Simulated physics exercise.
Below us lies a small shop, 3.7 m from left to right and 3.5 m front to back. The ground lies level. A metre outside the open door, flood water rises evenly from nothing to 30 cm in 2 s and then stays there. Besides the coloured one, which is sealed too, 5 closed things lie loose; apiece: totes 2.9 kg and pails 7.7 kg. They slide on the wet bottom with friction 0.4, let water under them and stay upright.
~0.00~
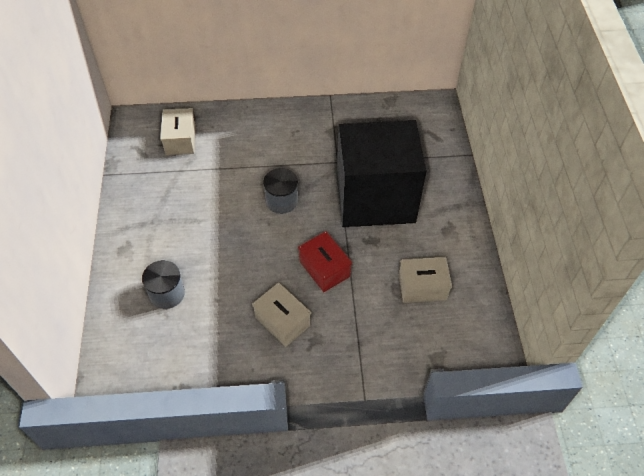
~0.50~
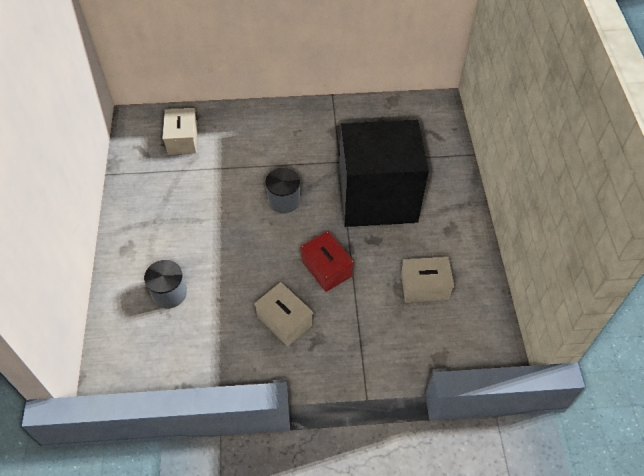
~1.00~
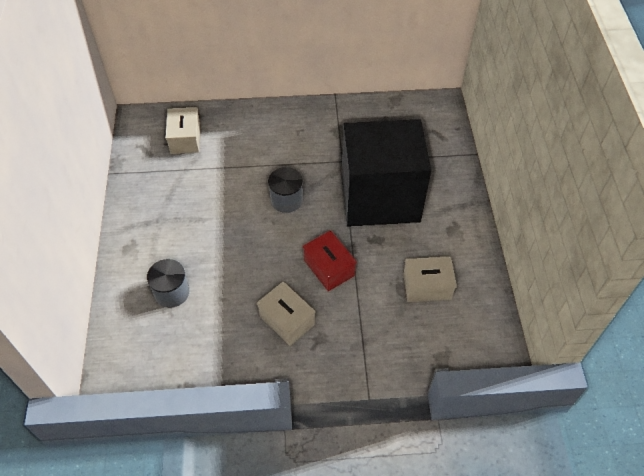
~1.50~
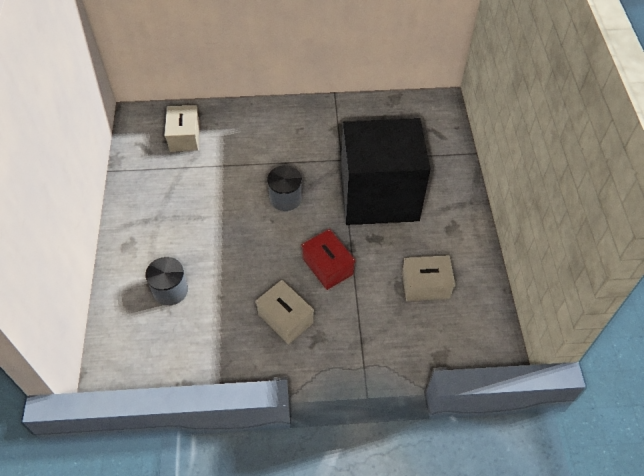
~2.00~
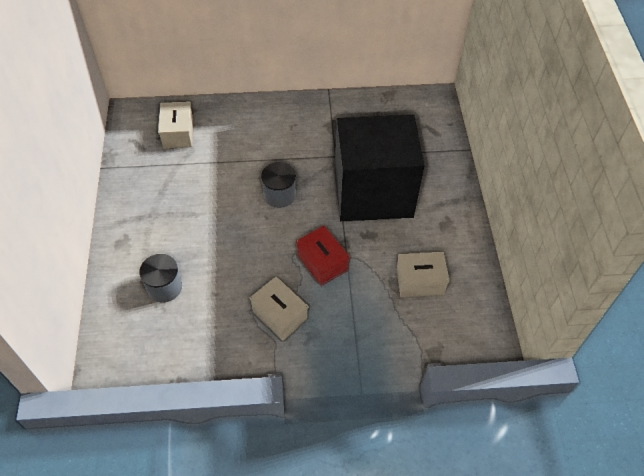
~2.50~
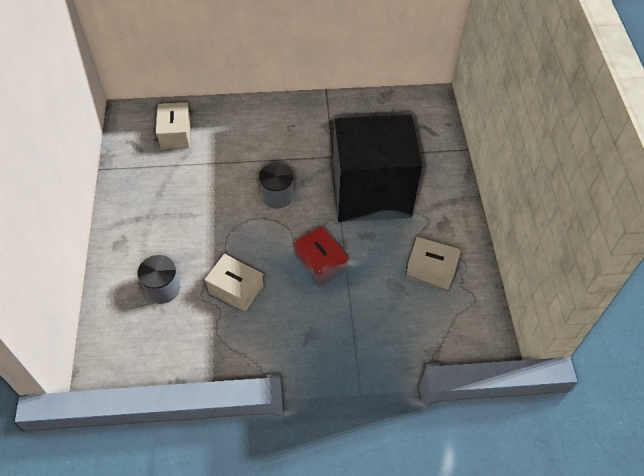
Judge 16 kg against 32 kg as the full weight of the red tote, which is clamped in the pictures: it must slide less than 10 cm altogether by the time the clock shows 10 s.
Verdict: Neither load is enough.
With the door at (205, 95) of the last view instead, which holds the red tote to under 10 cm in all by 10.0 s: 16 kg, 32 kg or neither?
In that case only the larger load is enough.
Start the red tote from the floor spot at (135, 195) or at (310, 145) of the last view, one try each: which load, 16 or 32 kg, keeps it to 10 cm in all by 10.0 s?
In turn: Neither holds; only the larger holds.
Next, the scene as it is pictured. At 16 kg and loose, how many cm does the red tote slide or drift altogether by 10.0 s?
About 400 cm.
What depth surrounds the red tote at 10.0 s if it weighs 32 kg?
Roughly 21 cm.
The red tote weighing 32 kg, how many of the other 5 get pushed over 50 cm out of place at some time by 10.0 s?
I count 5.
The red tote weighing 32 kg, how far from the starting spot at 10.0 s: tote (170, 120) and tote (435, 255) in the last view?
In that order: 120 cm, 300 cm.
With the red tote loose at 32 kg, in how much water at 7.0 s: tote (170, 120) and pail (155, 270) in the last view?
Roughly 10 and 6 cm.
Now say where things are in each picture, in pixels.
The first picture shows the red tote at (325, 255) rests on the ground; 0.0 m2 under water; 0 of 6 have shifted.
The second picture shows the red tote at (327, 254), on the bottom; water covers 0.0 m2; 0 of 6 have shifted.
The third picture shows the red tote at (330, 254) rests on the ground; water covers 0.0 m2; 0 of 6 have shifted.
The fourth picture shows the red tote at (328, 252) rests on the ground; water covers 0.2 m2; 0 of 6 have shifted.
The fifth picture shows the red tote at (323, 249) rests on the ground; water covers 1.0 m2; 0 of 6 have shifted.
The sixth picture shows the red tote at (321, 249), on the bottom; 2.6 m2 under water; 2 of 6 have shifted.
After 3.5 s the red tote would be 111 cm from its start with 16 kg and 31 cm from its start with 32 kg; 14 cm of water round it then.
After 4.5 s the red tote would be 162 cm from its start with 16 kg and 55 cm from its start with 32 kg; 10 cm of water round it then.
After 7.0 s the red tote would be 155 cm from its start with 16 kg and 59 cm from its start with 32 kg; 16 cm of water round it then.
After 10.0 s the red tote would be 175 cm from its start with 16 kg and 93 cm from its start with 32 kg; 21 cm of water round it then.
